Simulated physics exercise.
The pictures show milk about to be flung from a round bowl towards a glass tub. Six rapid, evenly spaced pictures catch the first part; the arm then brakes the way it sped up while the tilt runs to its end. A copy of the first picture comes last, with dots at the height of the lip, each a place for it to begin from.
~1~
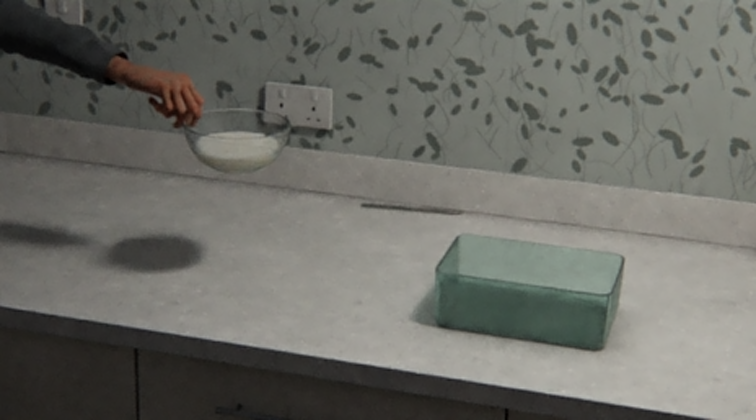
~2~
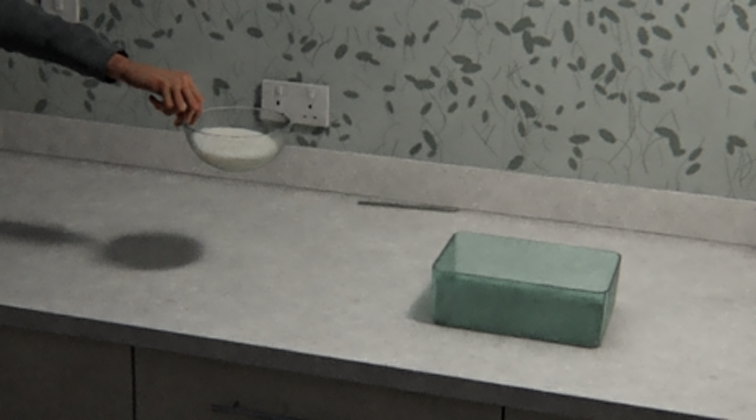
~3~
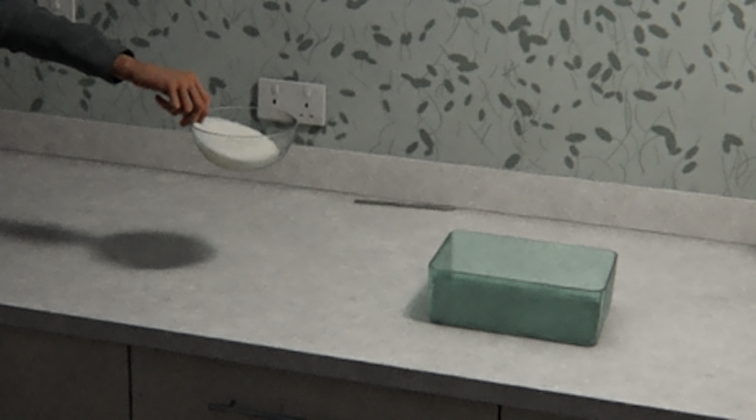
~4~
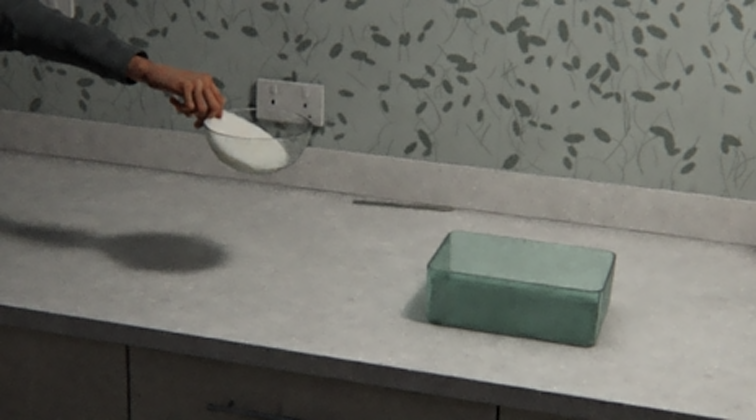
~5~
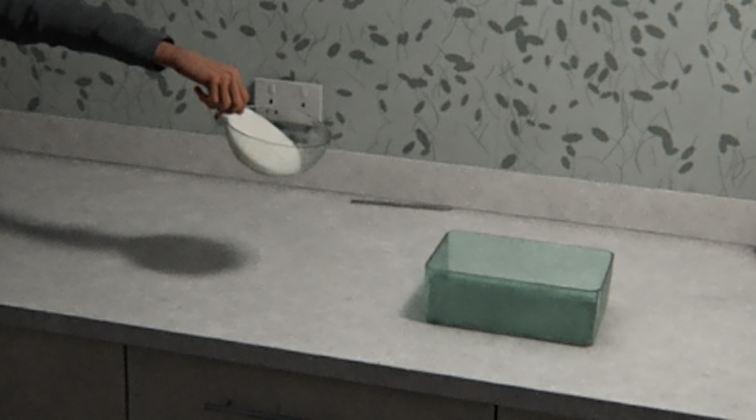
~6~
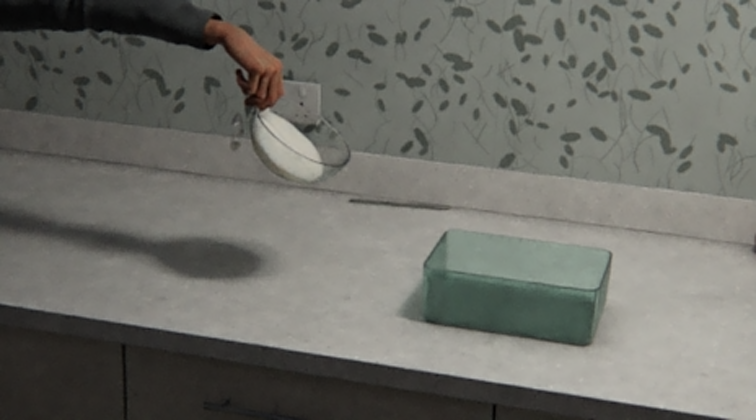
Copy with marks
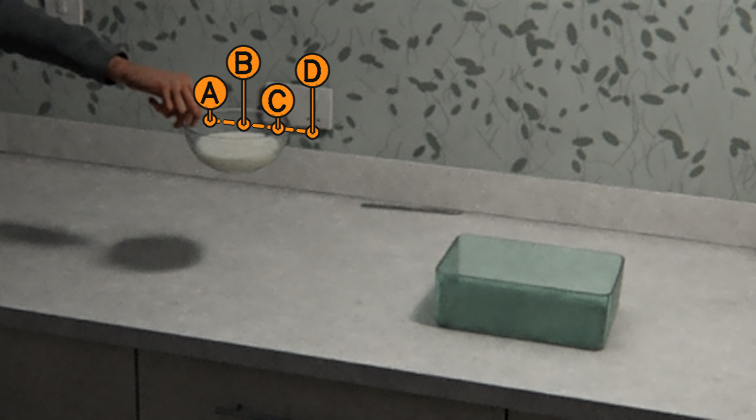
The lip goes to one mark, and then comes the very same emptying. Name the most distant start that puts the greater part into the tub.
The limit is D.
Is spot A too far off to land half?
Yes, that goes wrong.
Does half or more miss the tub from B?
Yes, that goes wrong.
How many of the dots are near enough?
One of them.
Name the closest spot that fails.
It is C.
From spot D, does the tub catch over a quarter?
Yes, it does.
On the marked copy, A at (210, 120); B at (243, 124); C at (277, 128); D at (312, 132).
With A, about 0 % lands in the tub, 100 % falls short.
With B, about 0 % lands in the tub, 96 % falls short and 4 % goes beside or beyond.
With C, about 21 % lands in the tub, 72 % falls short and 8 % goes beside or beyond.
With D, about 68 % lands in the tub, 19 % falls short and 13 % goes beside or beyond.
